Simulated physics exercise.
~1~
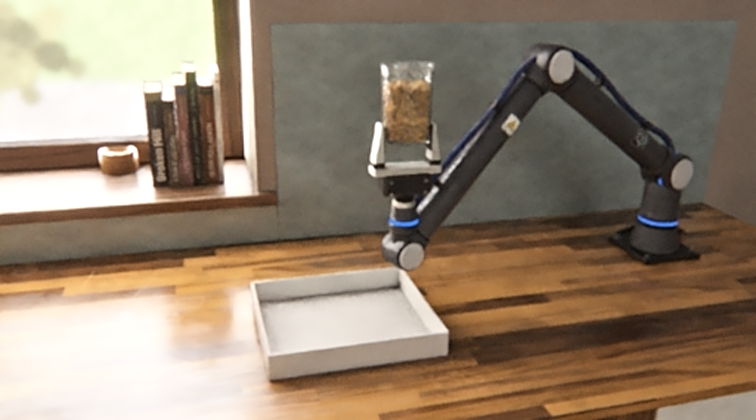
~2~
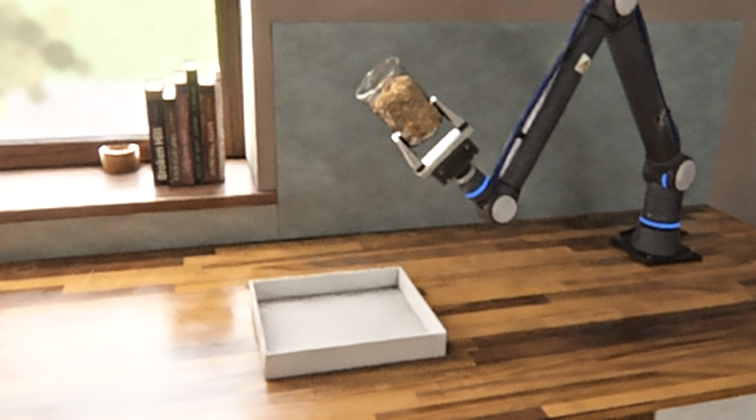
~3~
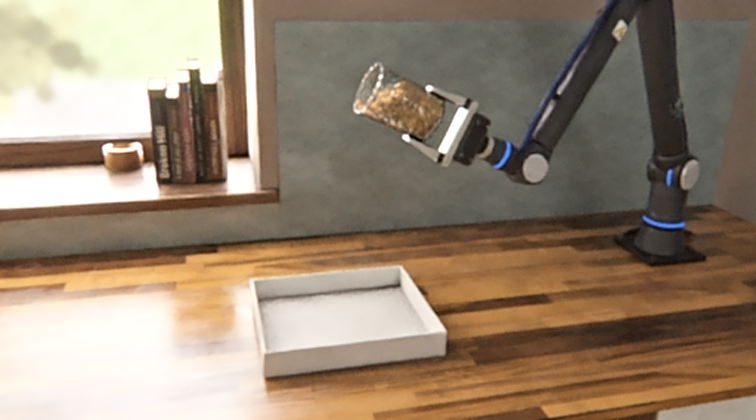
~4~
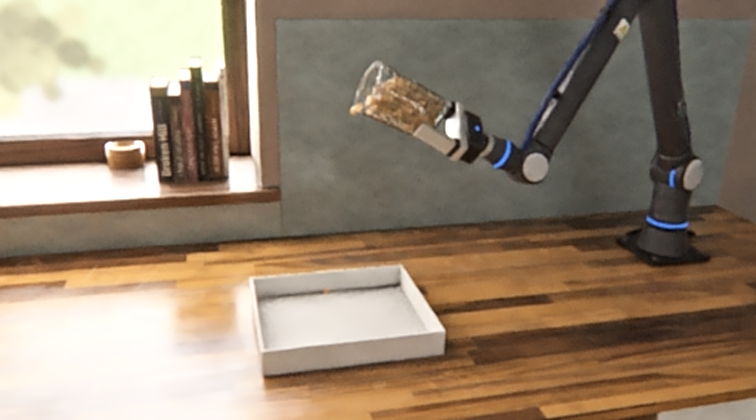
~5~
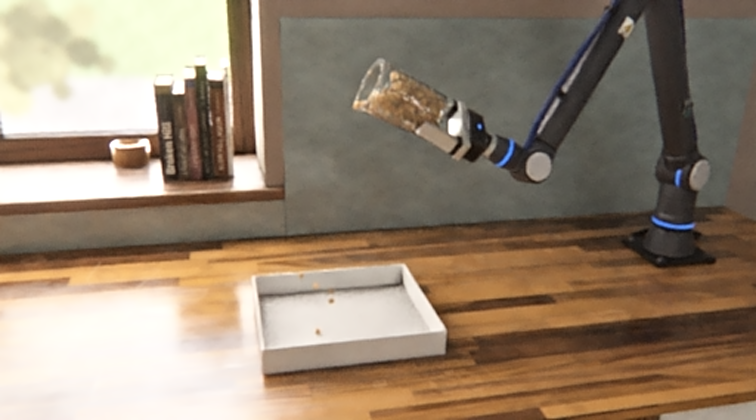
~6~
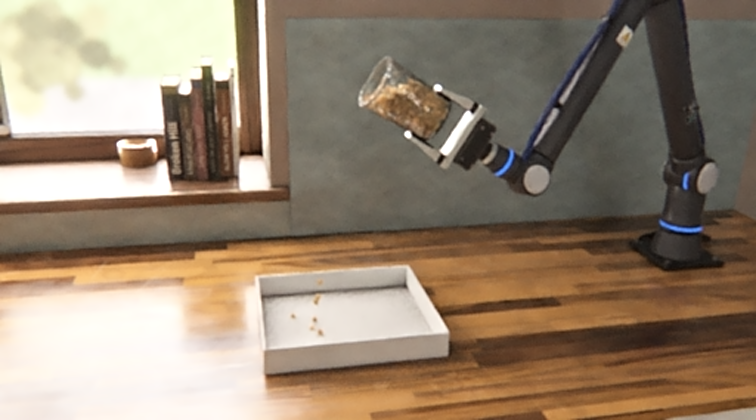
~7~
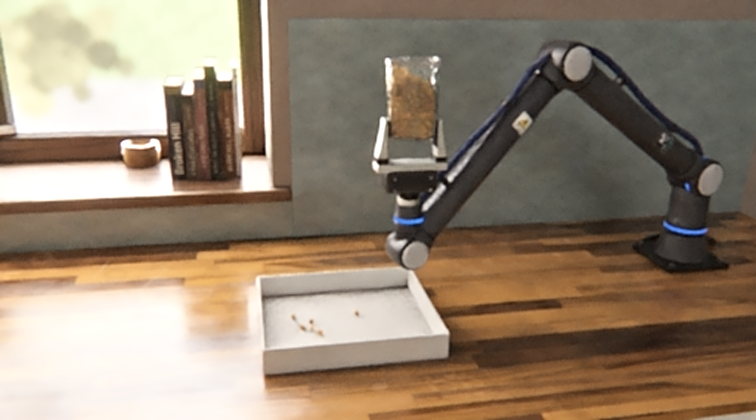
A dark robot arm lifted a clear beaker of dried chickpeas and tipped it leftward over a pale tray on a wooden table, spilling just a few, then swung it back upright, still holding most of them.
